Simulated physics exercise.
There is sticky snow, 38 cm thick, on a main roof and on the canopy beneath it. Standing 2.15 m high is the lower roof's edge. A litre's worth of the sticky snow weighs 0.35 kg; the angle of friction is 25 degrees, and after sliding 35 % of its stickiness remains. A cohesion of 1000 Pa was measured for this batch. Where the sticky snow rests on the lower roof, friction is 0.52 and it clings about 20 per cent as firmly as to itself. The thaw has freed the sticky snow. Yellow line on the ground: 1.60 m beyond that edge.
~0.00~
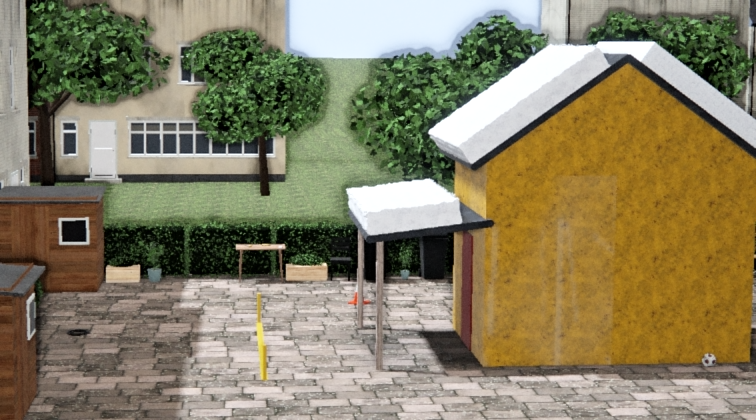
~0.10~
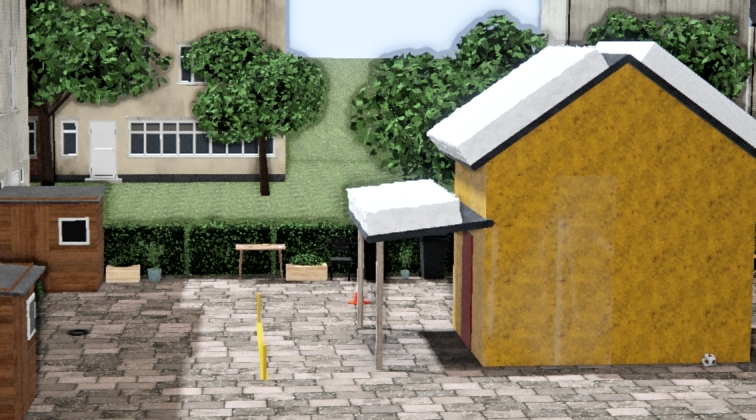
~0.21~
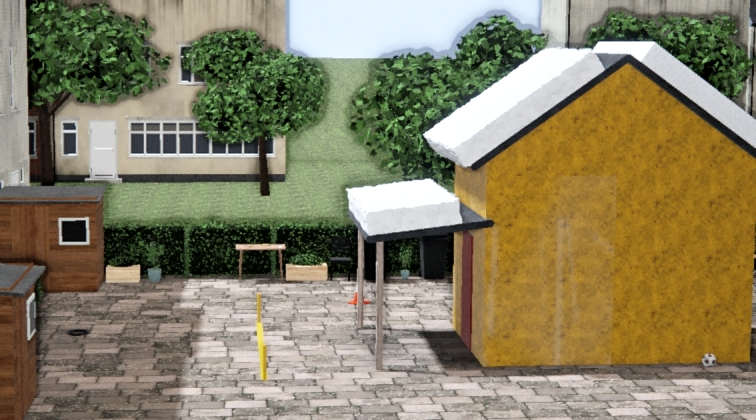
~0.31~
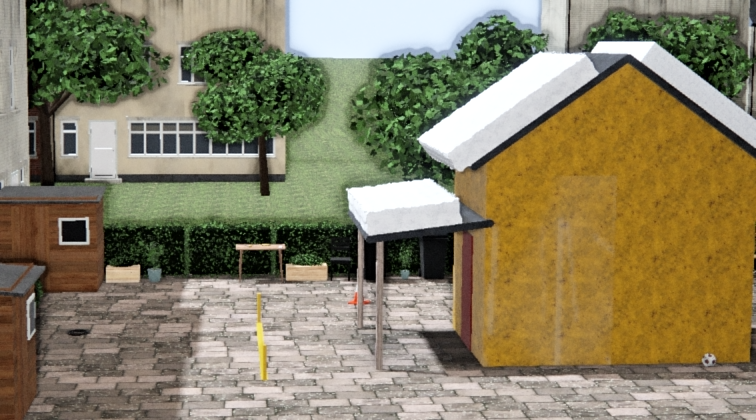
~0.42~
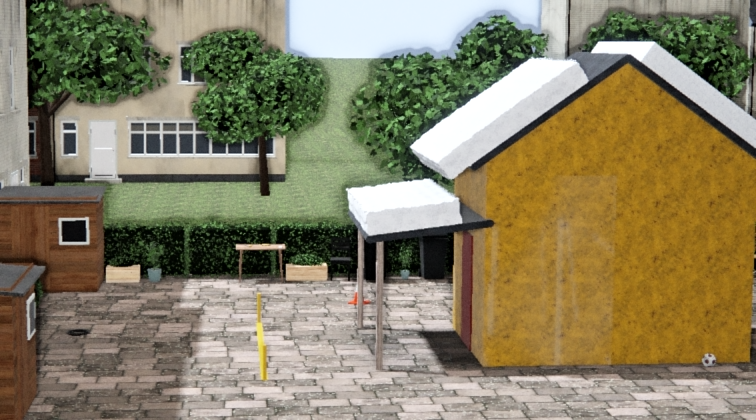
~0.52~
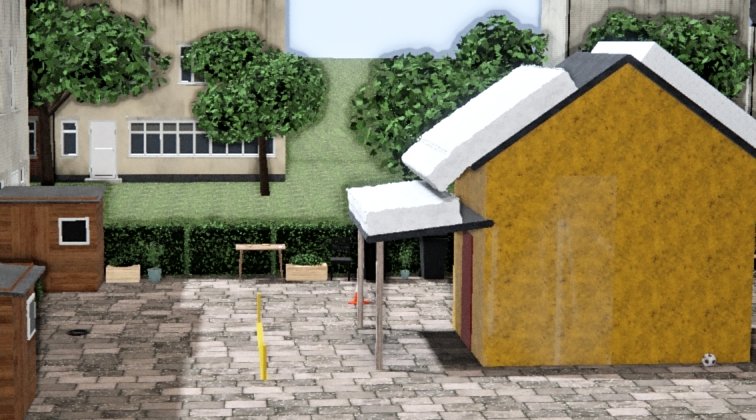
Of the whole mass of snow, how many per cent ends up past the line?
22 %.
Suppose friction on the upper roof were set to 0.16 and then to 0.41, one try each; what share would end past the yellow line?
It would be 16 % the first time and 3 % the second.
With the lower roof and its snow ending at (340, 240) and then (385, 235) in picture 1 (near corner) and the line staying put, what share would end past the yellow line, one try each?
Respectively 12 % and 30 %.
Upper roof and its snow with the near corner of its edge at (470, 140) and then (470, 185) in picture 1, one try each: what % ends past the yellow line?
35 %, then 2 %.
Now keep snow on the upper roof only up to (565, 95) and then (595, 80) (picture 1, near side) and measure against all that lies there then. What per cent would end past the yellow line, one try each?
It would be around 6 percent and then around 14 percent.
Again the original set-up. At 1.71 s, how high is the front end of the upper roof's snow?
Somewhere around 0.0 metres, I'd say.
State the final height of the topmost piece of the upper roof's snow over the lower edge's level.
I'd put it at around 0.8 m up.
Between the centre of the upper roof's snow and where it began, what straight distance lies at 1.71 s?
Some 3.8 m.
After 1.07 s, none is below the lower edge and 0 % is past the line.
After 1.71 s, 37 % is below the lower edge and 3 % is past the line.
After 2.36 s, 53 % is below the lower edge and 22 % is past the line.
After 3.00 s, 53 % is below the lower edge and 22 % is past the line.
After 3.20 s, 53 % is below the lower edge and 22 % is past the line.
